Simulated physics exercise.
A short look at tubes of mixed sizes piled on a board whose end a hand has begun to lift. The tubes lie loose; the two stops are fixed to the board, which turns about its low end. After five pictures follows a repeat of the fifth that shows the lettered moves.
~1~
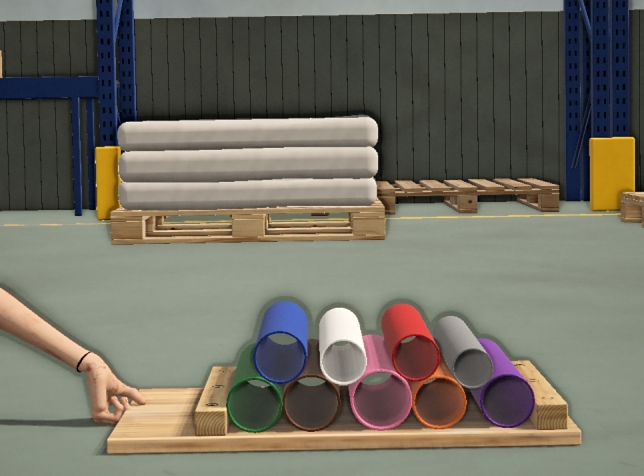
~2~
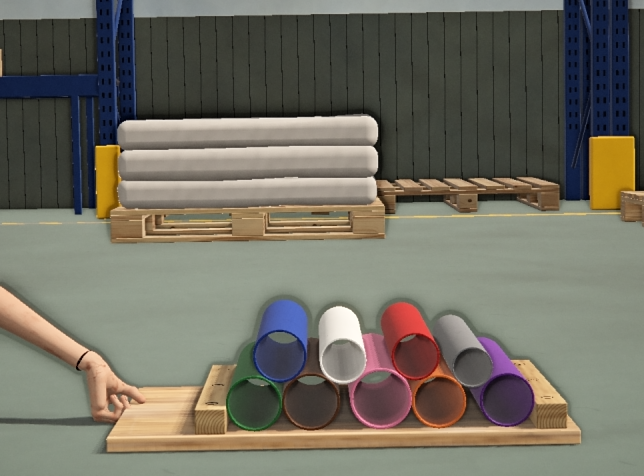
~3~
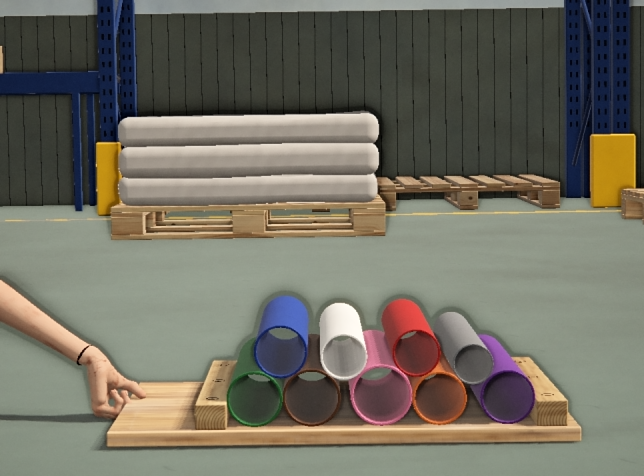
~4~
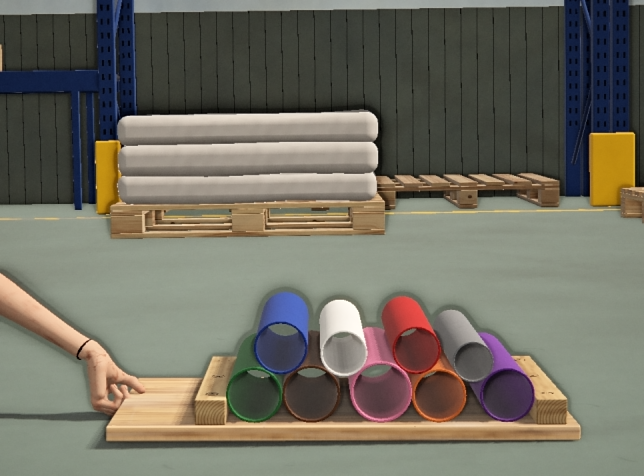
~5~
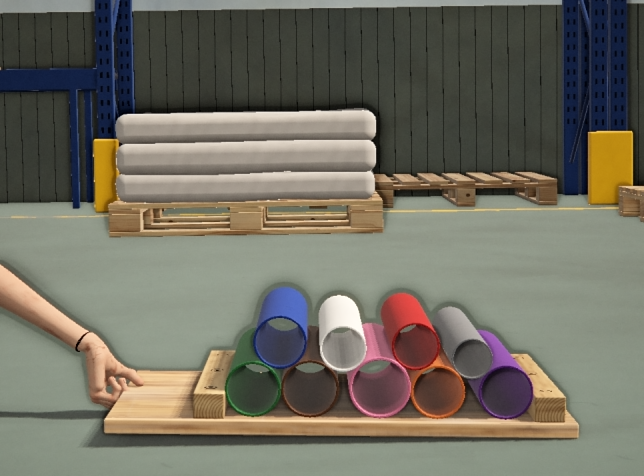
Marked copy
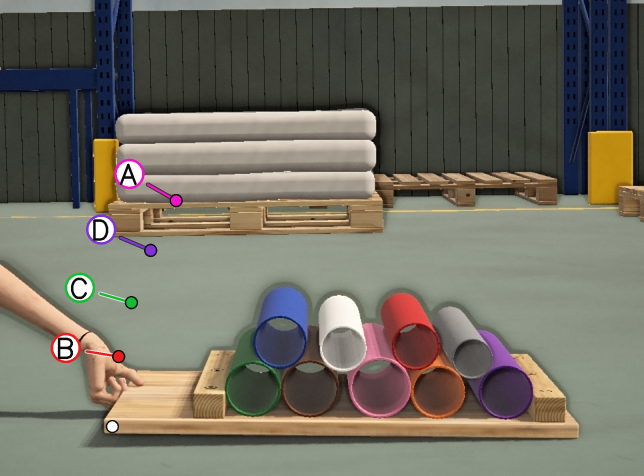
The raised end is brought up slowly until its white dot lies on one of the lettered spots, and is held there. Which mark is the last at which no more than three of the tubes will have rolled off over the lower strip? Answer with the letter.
The answer is mark A.
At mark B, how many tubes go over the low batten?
The count is none.
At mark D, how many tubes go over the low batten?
It comes to none.
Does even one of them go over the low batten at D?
No, at D.
On the marked copy, A at (176, 200); B at (119, 357); C at (131, 302); D at (151, 250); the white dot at (113, 426).
Following A. Soon after the start, board at 18°.
Later, board at 31°.
In the end, board at 31°, two over the low batten (grey, red).
As for the rest, B none over the low batten; C none over the low batten; D none over the low batten.
